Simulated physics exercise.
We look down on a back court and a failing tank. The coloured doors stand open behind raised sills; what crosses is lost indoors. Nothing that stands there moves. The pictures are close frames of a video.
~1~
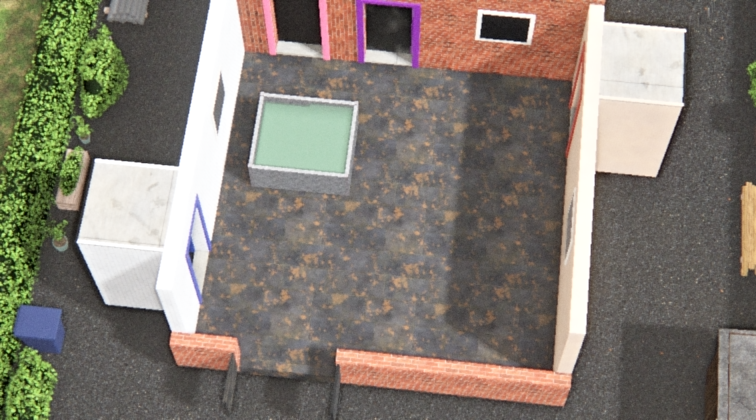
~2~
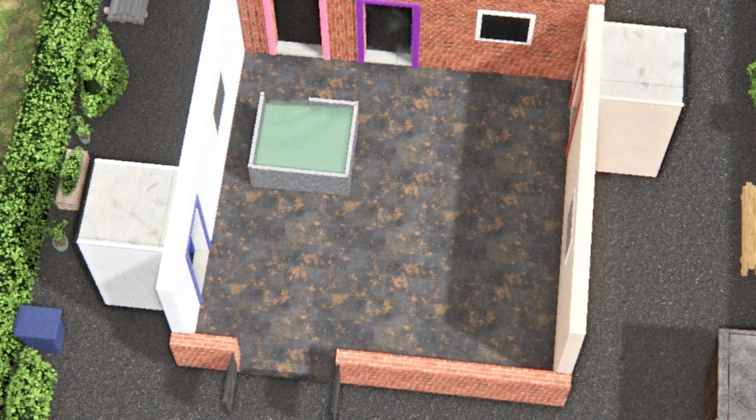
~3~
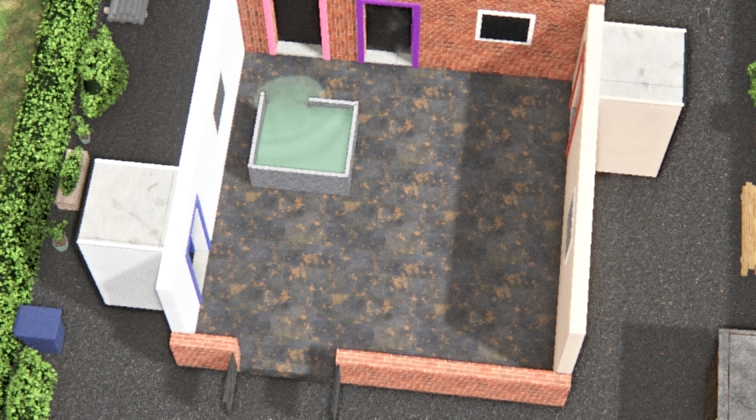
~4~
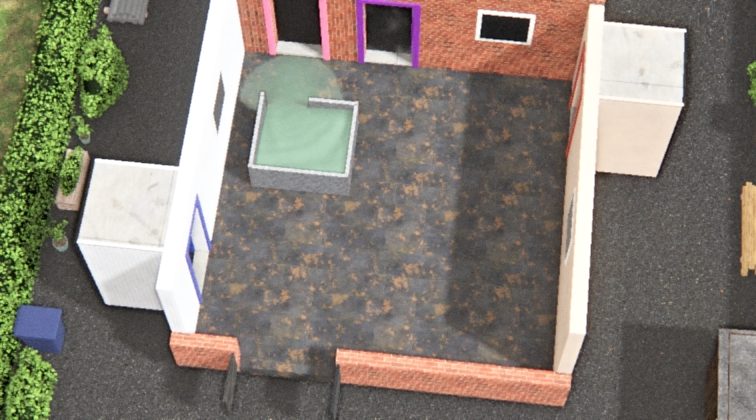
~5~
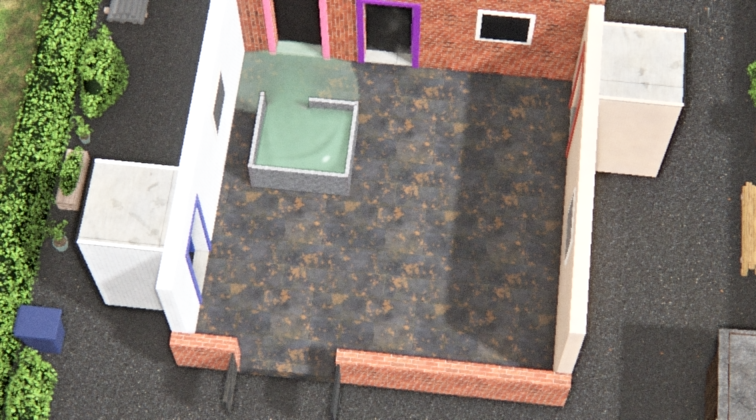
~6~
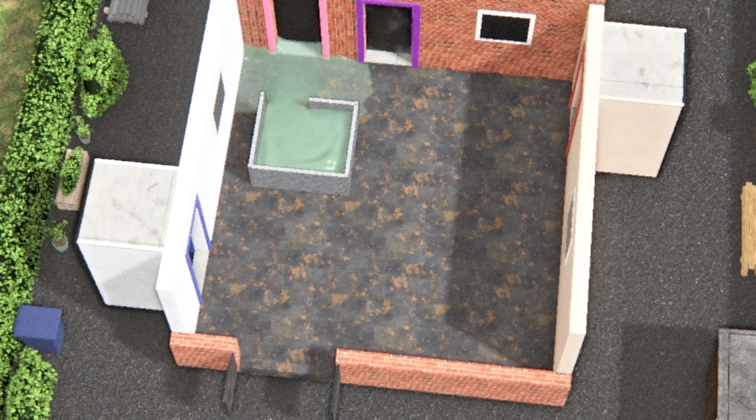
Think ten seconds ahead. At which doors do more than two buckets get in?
In the end: The red door holds within the limit; the pink door floods; the purple door holds within the limit; the blue door holds within the limit.
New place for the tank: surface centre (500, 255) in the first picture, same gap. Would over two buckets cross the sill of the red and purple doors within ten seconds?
My reading: The red door stays under, the purple door floods.
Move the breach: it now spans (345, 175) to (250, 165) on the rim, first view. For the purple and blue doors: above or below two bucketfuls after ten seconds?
My reading: Purple door keeps below it, blue door is over.
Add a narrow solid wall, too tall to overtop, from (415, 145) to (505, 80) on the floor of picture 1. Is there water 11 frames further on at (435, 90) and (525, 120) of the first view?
In that order: Under water, dry.
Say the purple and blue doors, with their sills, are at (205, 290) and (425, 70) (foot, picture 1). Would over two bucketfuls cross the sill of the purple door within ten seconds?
My reading: Purple stays under.
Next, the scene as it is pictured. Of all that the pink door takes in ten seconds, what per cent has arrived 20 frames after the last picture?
About 80 per cent.
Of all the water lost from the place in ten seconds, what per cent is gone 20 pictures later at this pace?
Near 70 in a hundred.
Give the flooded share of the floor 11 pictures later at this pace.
Roughly 15 per cent.
A moment on, water covers 10 % of the floor; the red door not reached, the pink door far over two buckets in, the purple door wet at the sill, nothing in, the blue door not reached.
Next, water covers 15 % of the floor; the red door not reached, the pink door far over two buckets in, the purple door under two buckets in, the blue door not reached.
Then, water covers 30 % of the floor; the red door not reached, the pink door far over two buckets in, the purple door under two buckets in, the blue door wet at the sill, nothing in.
Later, water covers 50 % of the floor; the red door wet at the sill, nothing in, the pink door far over two buckets in, the purple door under two buckets in, the blue door wet at the sill, nothing in.
In the end, water covers 75 % of the floor; the red door wet at the sill, nothing in, the pink door far over two buckets in, the purple door under two buckets in, the blue door wet at the sill, nothing in.
